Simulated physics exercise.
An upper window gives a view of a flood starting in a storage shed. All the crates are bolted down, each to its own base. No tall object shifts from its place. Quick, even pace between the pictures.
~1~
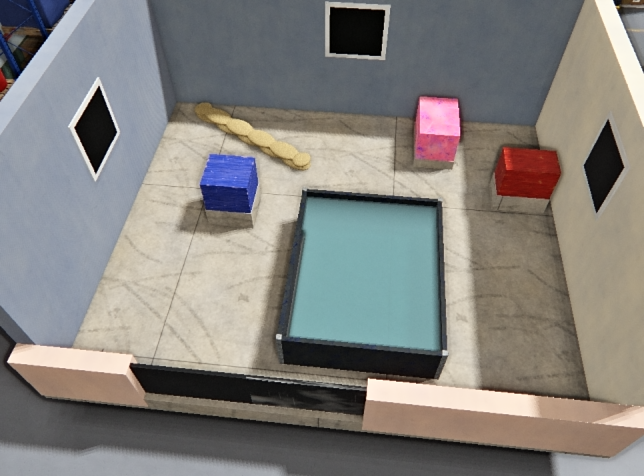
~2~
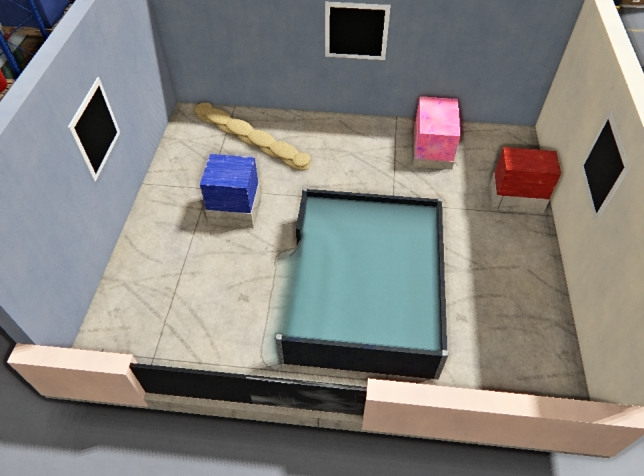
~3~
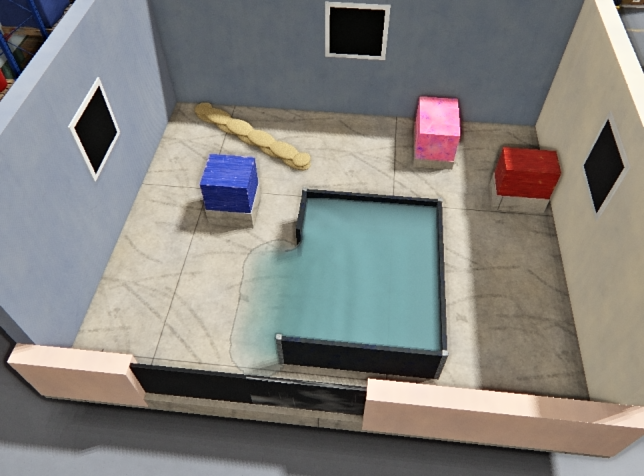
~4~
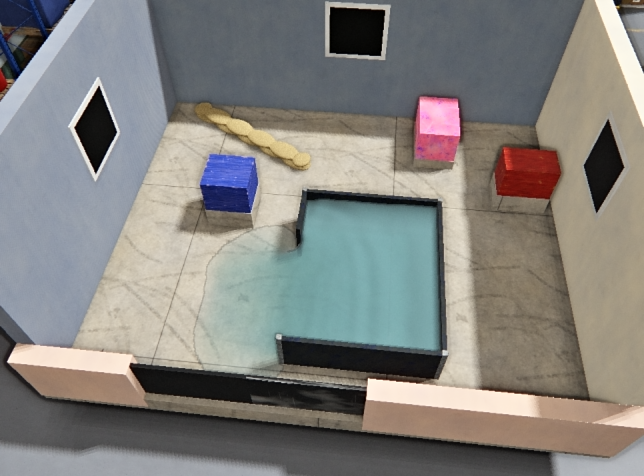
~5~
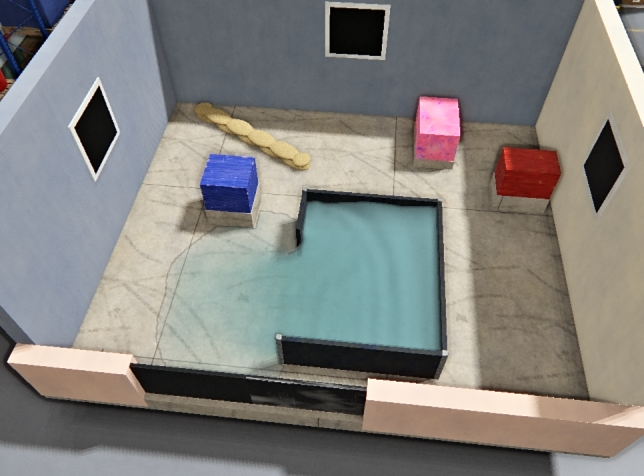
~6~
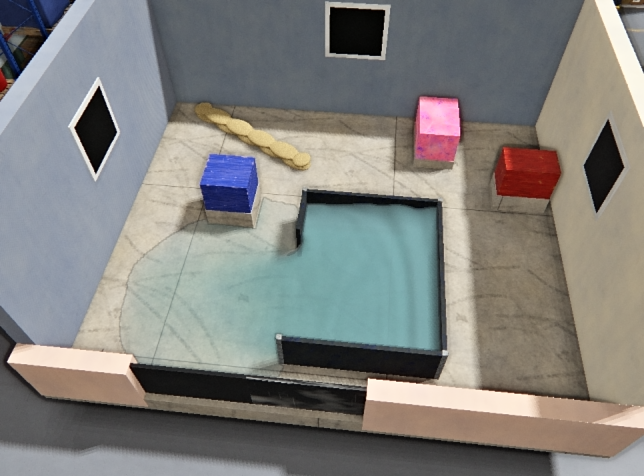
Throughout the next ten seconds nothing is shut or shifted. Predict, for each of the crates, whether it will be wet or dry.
My prediction: The blue crate will be dry, the red crate will be dry, the pink crate will be dry.
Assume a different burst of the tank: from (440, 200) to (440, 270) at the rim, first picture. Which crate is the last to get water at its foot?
The blue-painted one, by my reading.
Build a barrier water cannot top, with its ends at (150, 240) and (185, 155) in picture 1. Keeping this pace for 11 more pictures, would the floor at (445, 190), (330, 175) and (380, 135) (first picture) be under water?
First unwetted, then unwetted, then unwetted.
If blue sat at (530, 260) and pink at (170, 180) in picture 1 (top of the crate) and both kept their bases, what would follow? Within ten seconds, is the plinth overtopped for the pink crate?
Note - pink crate: Flooded.
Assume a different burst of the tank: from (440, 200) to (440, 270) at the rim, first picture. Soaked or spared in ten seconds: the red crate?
In that case, red crate is flooded.
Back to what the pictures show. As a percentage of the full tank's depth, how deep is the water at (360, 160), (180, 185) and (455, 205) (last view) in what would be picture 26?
Readings in order: Around 0, 20 and 0 %.
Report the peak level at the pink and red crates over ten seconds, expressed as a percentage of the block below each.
Roughly 60 per cent for the first, 50 per cent for the second.
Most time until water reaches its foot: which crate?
The crate marked red comes last.
A moment on, water covers 25 % of the floor; the blue crate water round its plinth, the red crate not reached, the pink crate not reached.
Next, water covers 30 % of the floor; the blue crate water round its plinth, the red crate not reached, the pink crate not reached.
Then, water covers 40 % of the floor; the blue crate water round its plinth, the red crate not reached, the pink crate not reached.
Later, water covers 75 % of the floor; the blue crate water round its plinth, the red crate not reached, the pink crate water round its plinth.
In the end, water covers 95 % of the floor; the blue crate stayed above the water, the red crate stayed above the water, the pink crate stayed above the water.
